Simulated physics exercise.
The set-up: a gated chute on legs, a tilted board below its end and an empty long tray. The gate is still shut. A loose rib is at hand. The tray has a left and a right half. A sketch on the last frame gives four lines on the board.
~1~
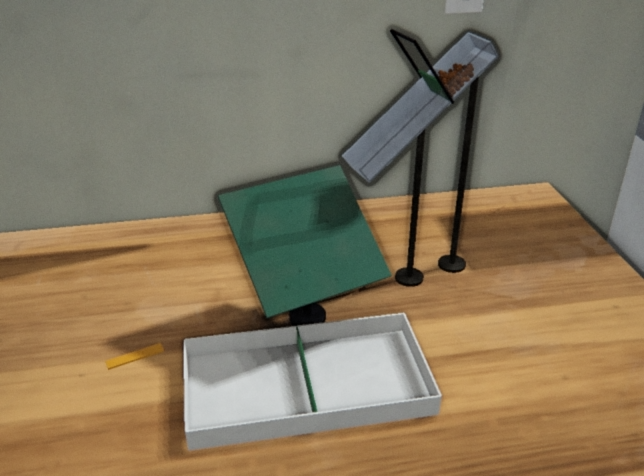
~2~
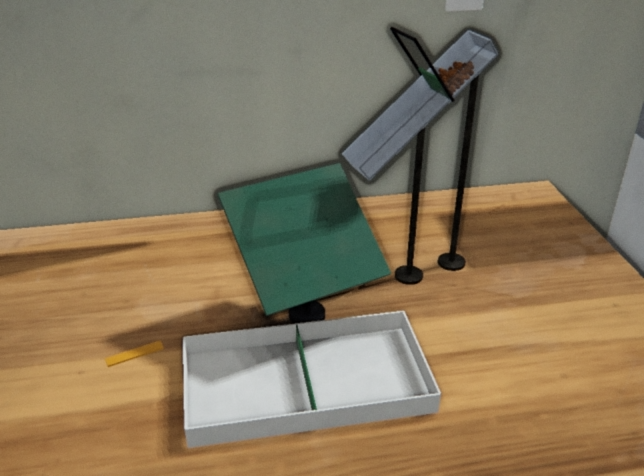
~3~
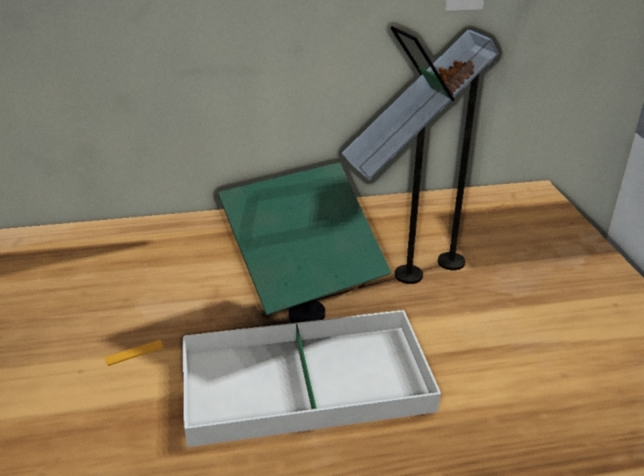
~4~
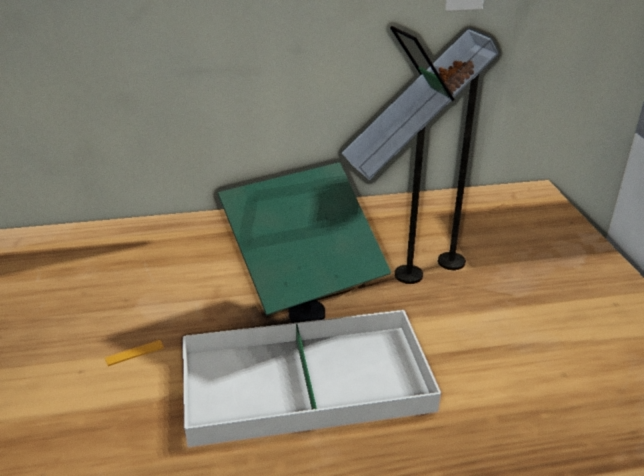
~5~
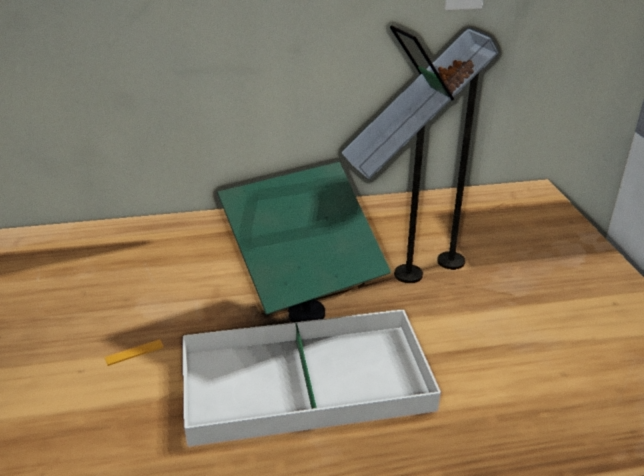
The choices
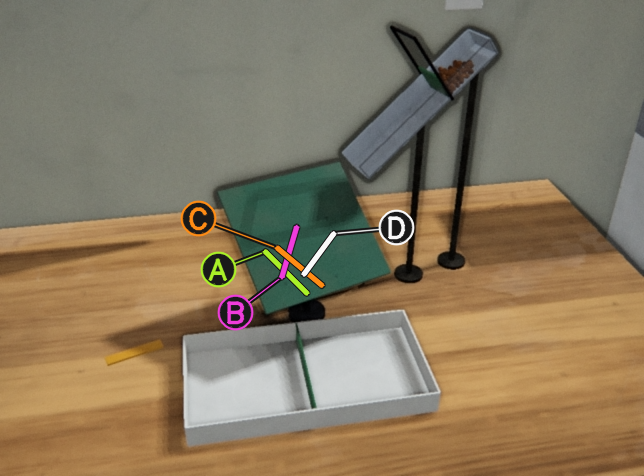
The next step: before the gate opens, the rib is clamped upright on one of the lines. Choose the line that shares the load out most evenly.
Use line B.
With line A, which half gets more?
More lands on the right.
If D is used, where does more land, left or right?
More lands on the left.
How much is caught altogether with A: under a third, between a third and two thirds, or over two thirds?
Line A gives over two thirds.
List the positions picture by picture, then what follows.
Load behind the gate at (450, 78), cereal balls; lip of the chute at (361, 175), sloping fairly steeply, in the first picture.
Middle of the board at (306, 234), tilted fairly steeply; middle of its low edge at (332, 293); of its high edge at (281, 177), in the second picture.
Front corners of the tray at (185, 428) and (440, 393); front end of its middle wall at (316, 410); gate still shut at (430, 75), in the third picture.
Middle of the load at (450, 75); lip at (360, 172), in the fourth picture.
Middle of the load at (450, 74); lip at (360, 172), in the fifth picture.
On the marked copy, line A from (265, 251) to (306, 293); line B from (296, 227) to (281, 276); line C from (277, 248) to (321, 285); line D from (333, 233) to (304, 274).
For line A, of what is caught, none in the left half, all in the right.
For line B, of what is caught, about half in the left half, about half in the right.
For line C, of what is caught, a stray few in the left half, nearly all in the right.
For line D, of what is caught, nearly all in the left half, a small part in the right.
